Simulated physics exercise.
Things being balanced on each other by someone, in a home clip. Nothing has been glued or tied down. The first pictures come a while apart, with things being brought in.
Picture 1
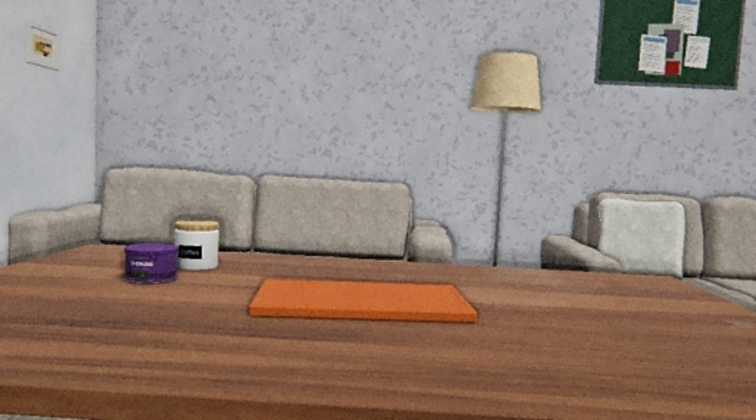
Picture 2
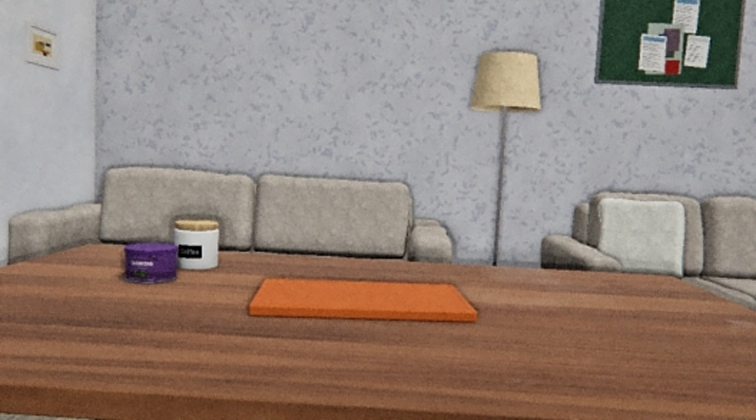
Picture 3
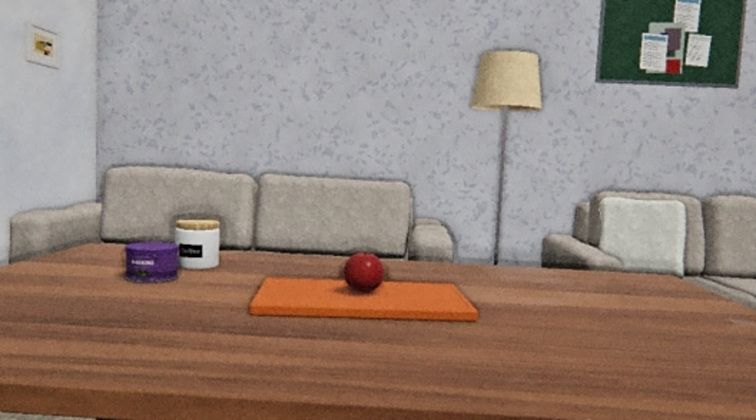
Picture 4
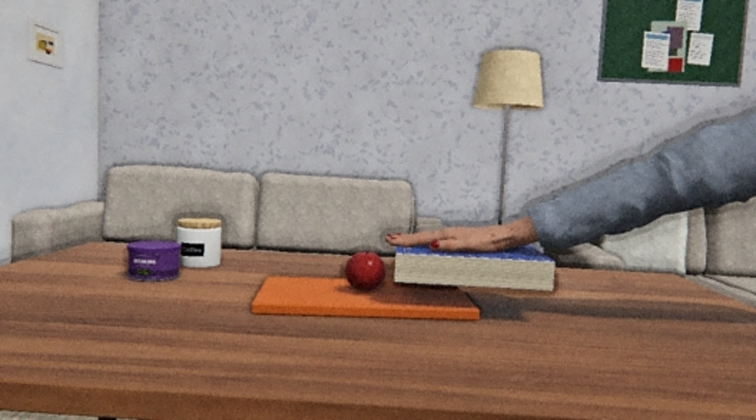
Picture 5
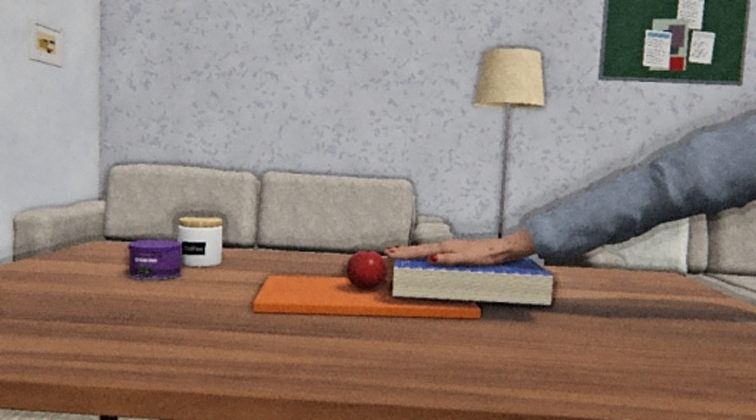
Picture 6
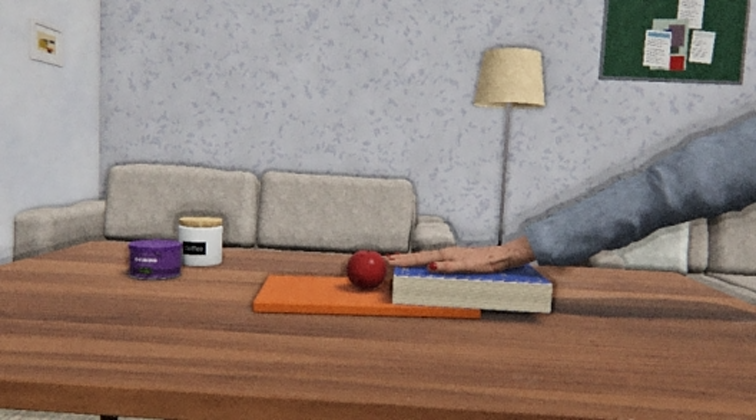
A hand and grey-sleeved arm reach in from the right over a wooden table, seen from a nearly still, low view facing sofas, a floor lamp and a green noticeboard. A purple container and white jar stand left of an orange board. A red apple appears on the board, then the hand brings in a blue-covered book beside it and lowers it onto the board's right side.
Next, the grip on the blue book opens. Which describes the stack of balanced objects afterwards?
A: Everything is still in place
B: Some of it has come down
Everything is still in place.
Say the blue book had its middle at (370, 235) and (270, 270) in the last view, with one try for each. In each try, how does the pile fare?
First try: It comes apart; second try: It stays up.
Then, 0.90 s later than the last frame, all is still.
Then, 2.00 s later than the last frame, blue book resting near (466, 283).
When it is over, all 5 as before. End places, in pixels of the last picture, blue book near (466, 283). The pile holds.
